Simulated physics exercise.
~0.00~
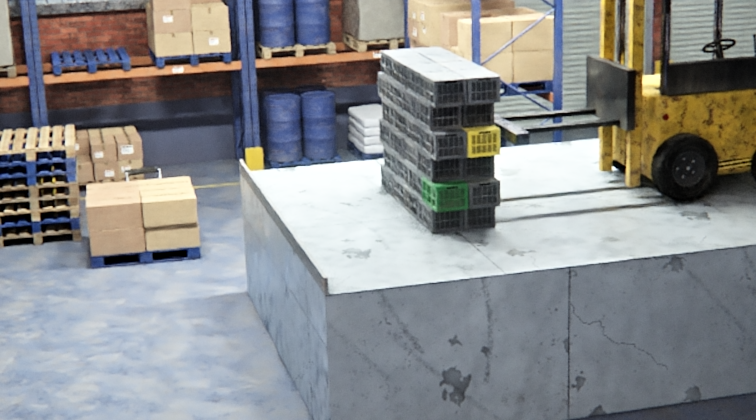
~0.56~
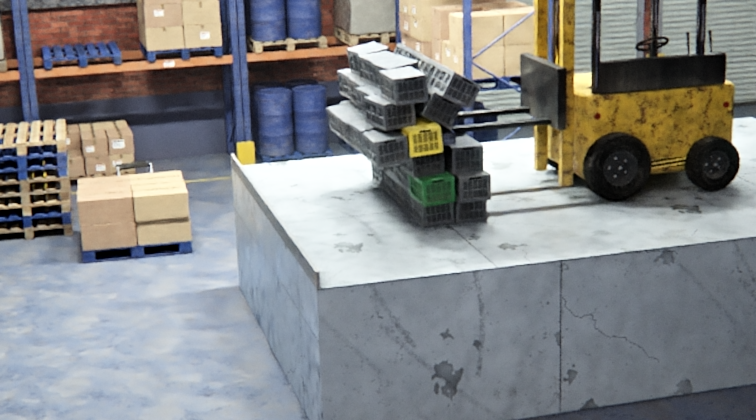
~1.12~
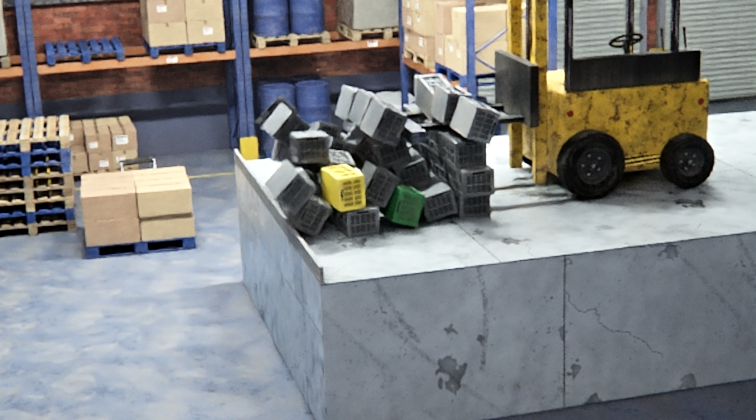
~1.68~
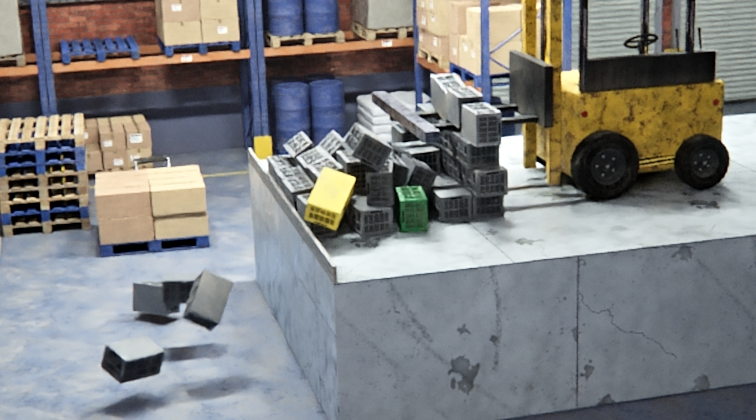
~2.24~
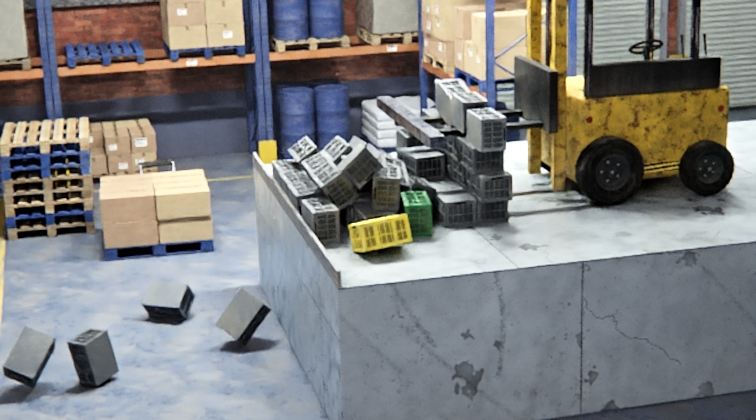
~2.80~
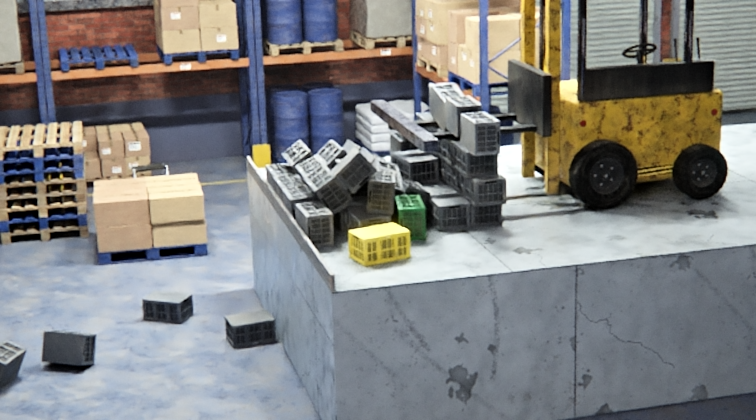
At the start, a tall stack of dark grey crates, with one yellow and one green among them, stands on a raised concrete deck in a warehouse, a yellow forklift to its right. The forklift moves left and pushes a beam into the stack, which leans and starts to break apart. The upper crates then tumble left into a jumbled heap against the low board at the brink. The forklift stops as a few grey crates drop over the edge and bounce on the floor below. Finally, four lie on the floor, while the yellow crate rests in front of the heap near the green one.
